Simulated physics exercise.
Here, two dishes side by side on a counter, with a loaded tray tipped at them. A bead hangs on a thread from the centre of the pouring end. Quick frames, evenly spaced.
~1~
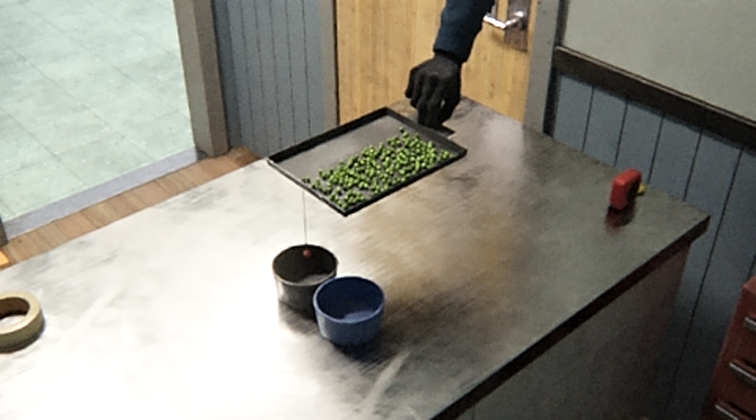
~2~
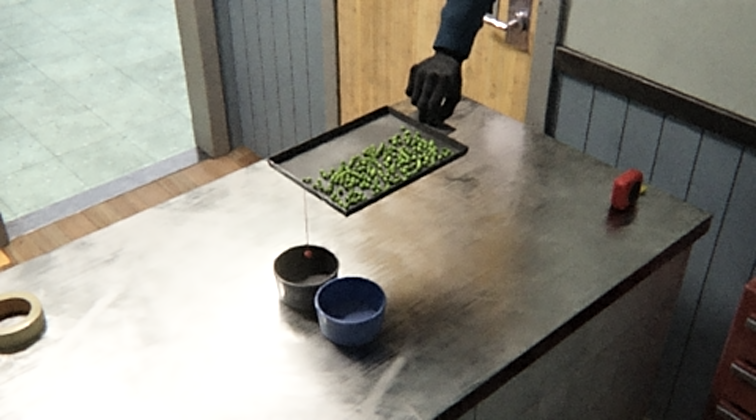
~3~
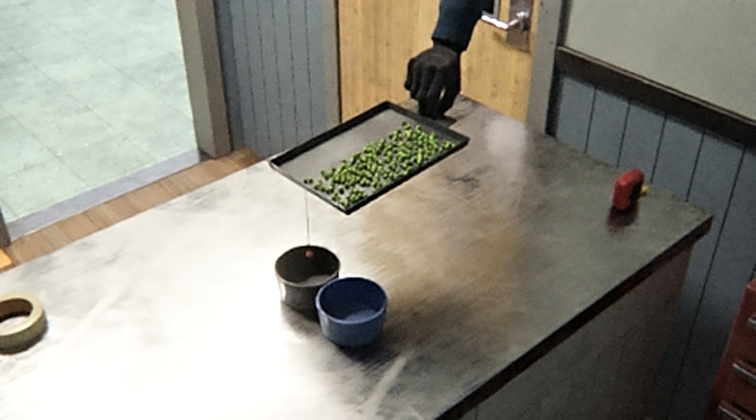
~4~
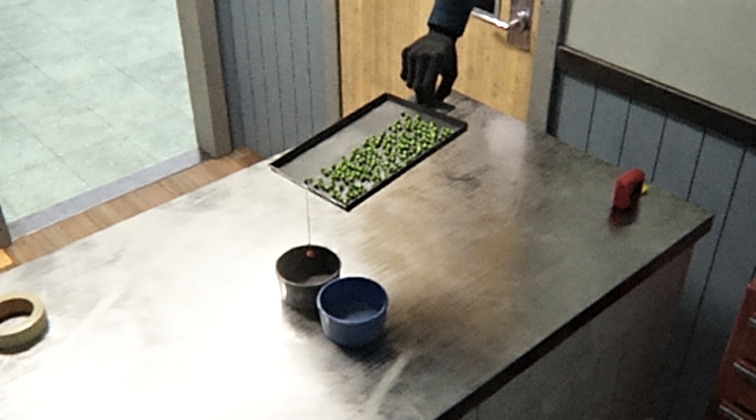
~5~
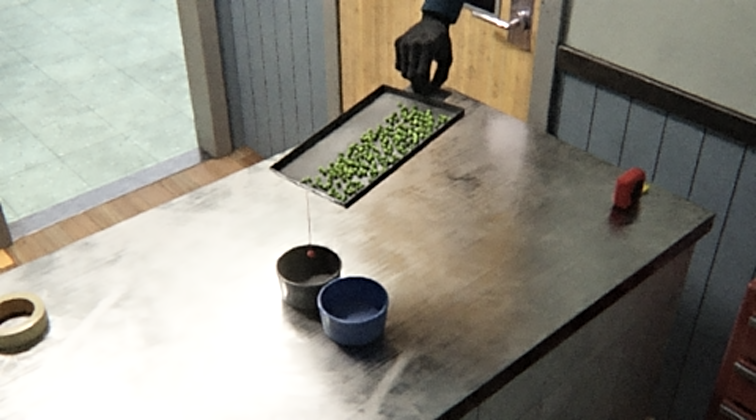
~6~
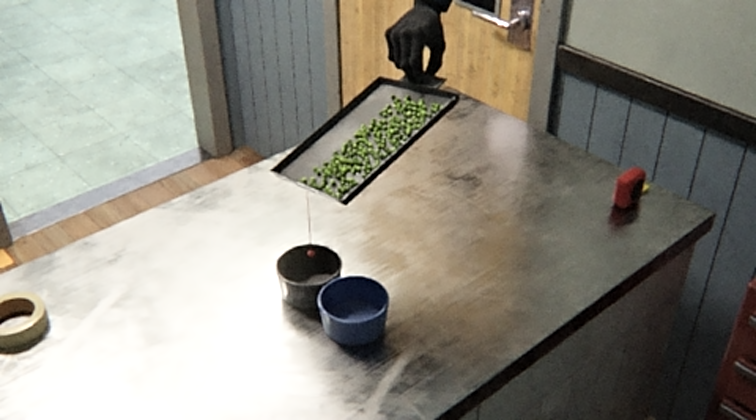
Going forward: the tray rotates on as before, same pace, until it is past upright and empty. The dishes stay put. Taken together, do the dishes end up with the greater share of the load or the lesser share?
They end up with the lesser share.
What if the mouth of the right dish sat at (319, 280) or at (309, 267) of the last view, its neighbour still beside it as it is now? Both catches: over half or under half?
For the two places in order: A majority share, a majority share.
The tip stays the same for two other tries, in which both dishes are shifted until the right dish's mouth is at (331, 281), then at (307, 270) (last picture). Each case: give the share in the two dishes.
Roughly 60 per cent, then roughly 90 per cent.
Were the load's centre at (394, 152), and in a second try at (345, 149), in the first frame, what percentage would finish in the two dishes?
It comes to about 0 per cent the first time and about 0 per cent the second.
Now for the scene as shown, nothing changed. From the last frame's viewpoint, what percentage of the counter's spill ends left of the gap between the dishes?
90 per cent or thereabouts.
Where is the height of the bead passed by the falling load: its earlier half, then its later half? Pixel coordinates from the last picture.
It goes through near (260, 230) first, then near (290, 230).
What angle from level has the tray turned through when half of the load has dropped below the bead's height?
It is at around 80 degrees.
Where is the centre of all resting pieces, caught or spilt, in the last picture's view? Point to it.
At about (258, 257), give or take.
Soon after the last picture, tray tipped steeply; about half on the tray; a small part outside both; about a third in the air.
A little later, tray tipped past a quarter turn; a stray few on the tray; a stray few in the left dish; nearly all outside both; a small part in the air.
Later still, tray tipped past a quarter turn; a stray few in the left dish; nearly all outside both.
At rest, tray tipped past a quarter turn; none in the right dish; a stray few in the left dish; nearly all outside both.
